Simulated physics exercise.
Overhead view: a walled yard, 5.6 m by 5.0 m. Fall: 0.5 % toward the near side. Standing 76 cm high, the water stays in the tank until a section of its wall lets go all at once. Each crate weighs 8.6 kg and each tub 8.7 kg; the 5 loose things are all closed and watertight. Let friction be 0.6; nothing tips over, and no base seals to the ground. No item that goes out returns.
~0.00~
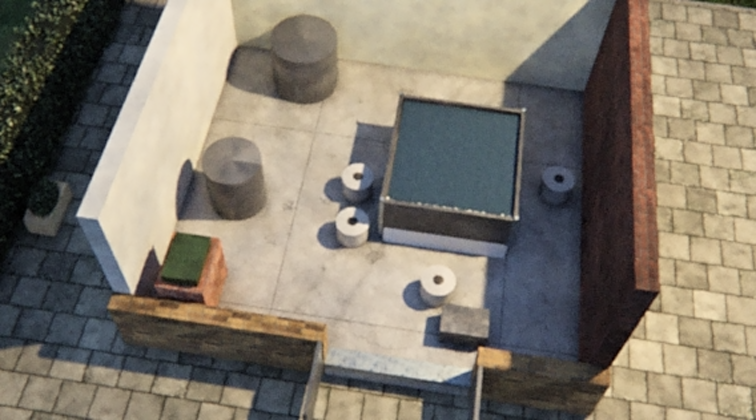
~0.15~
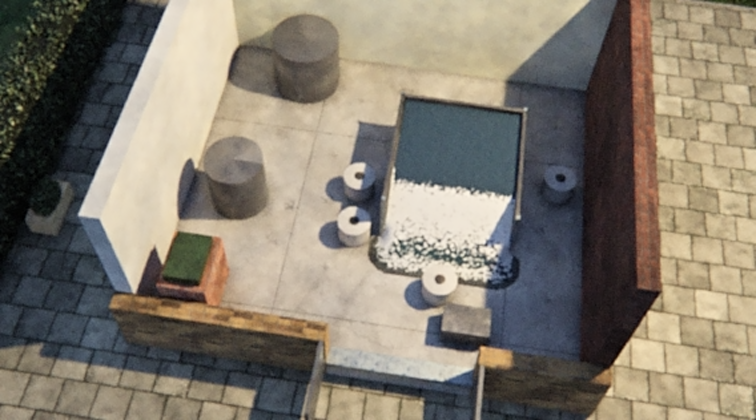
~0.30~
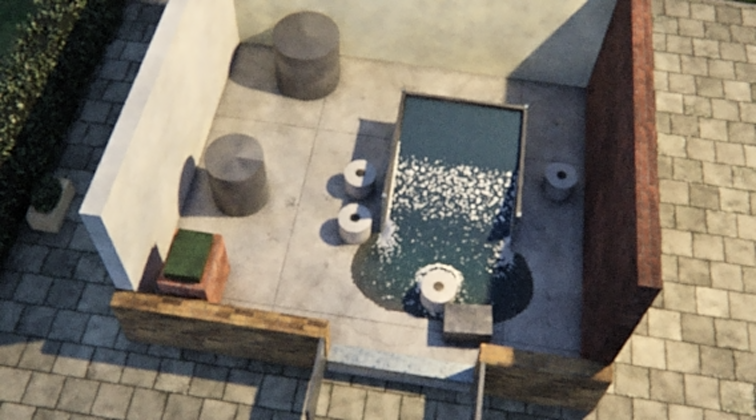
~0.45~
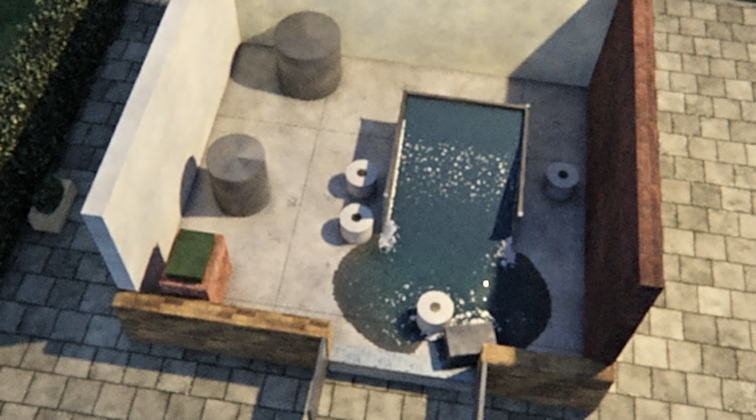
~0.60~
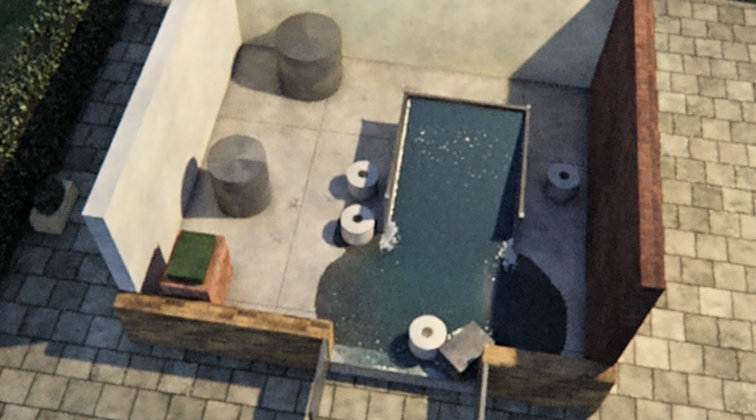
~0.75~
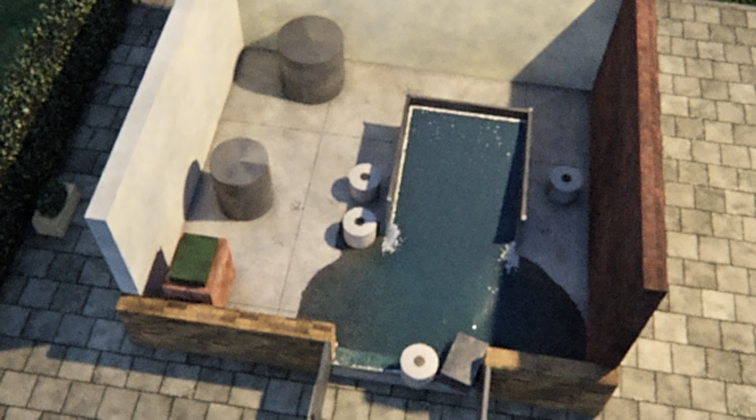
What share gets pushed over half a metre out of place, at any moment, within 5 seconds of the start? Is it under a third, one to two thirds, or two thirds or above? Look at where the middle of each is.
It is one to two thirds.
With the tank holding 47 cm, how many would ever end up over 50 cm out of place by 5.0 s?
3.
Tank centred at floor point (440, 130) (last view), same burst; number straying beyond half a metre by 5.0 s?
Then 5 of them would.
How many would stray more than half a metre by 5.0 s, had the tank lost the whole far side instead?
Count: 4.
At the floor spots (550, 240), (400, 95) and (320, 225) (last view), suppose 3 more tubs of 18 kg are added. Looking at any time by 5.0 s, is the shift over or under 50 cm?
First goes beyond, second stays inside, third stays inside.
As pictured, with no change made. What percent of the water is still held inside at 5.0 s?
Remaining: Approx. 44 per cent.
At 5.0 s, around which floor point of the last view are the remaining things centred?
Roughly at (414, 178).
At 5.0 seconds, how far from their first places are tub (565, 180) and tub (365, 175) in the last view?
Respectively, 150 centimetres and 0 centimetres.
After 1.1 s 2 of 5 are over 50 cm from their spots; 0 afloat.
After 2.2 s 2 of 5 are over 50 cm from their spots; 0 afloat.
After 3.5 s 3 of 5 are over 50 cm from their spots; 0 afloat.
After 5.0 s 3 of 5 are over 50 cm from their spots, and 3 have been at some point; 0 afloat.
